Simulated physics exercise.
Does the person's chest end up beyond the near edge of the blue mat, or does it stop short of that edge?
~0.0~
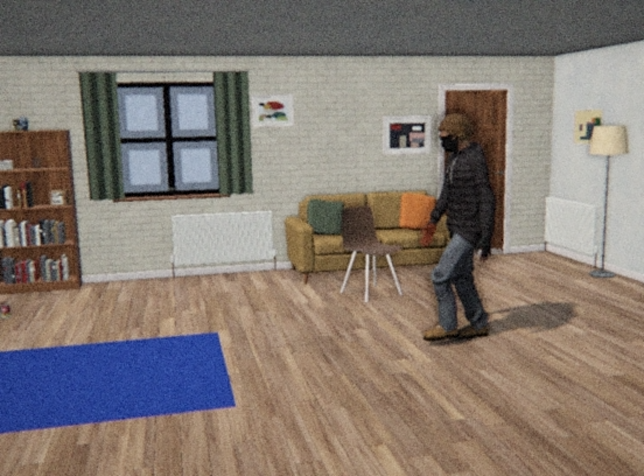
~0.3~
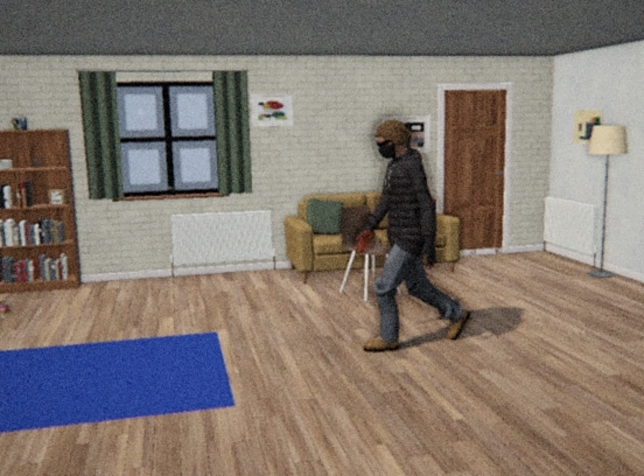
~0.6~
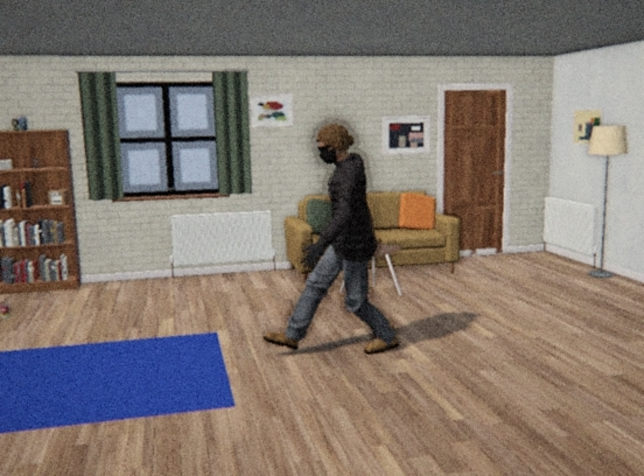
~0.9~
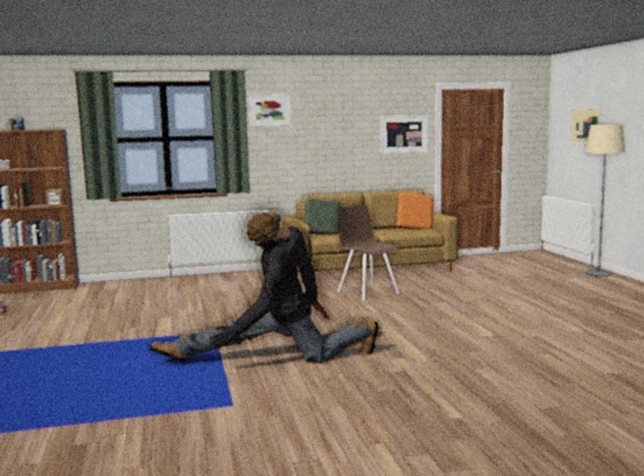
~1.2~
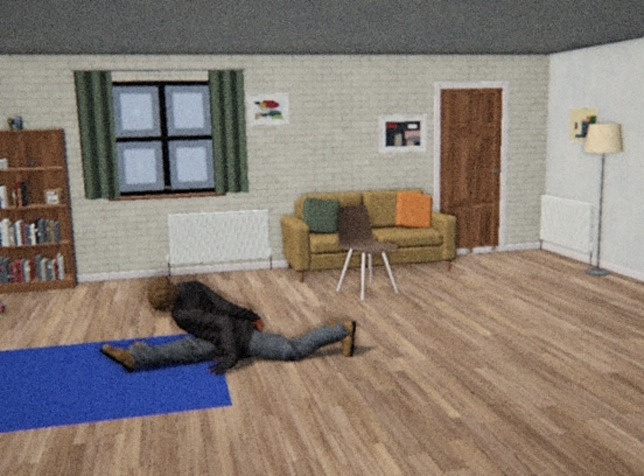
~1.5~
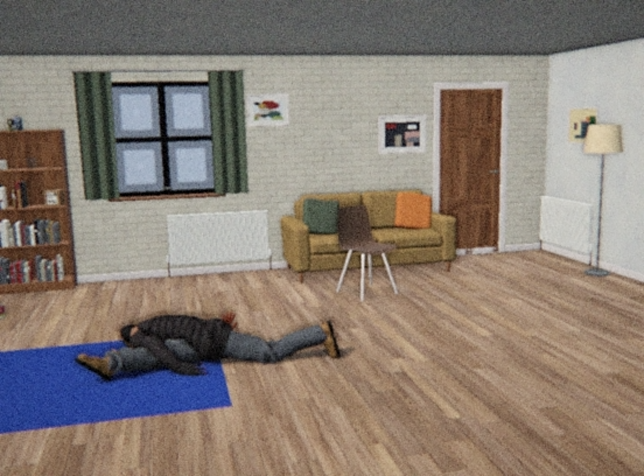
The person's chest ends up beyond the near edge of the blue mat, with the upper body slumped down over it.
Person in dark jacket and face covering walking left across a living room, sinking into a split and slumping onto a blue mat.
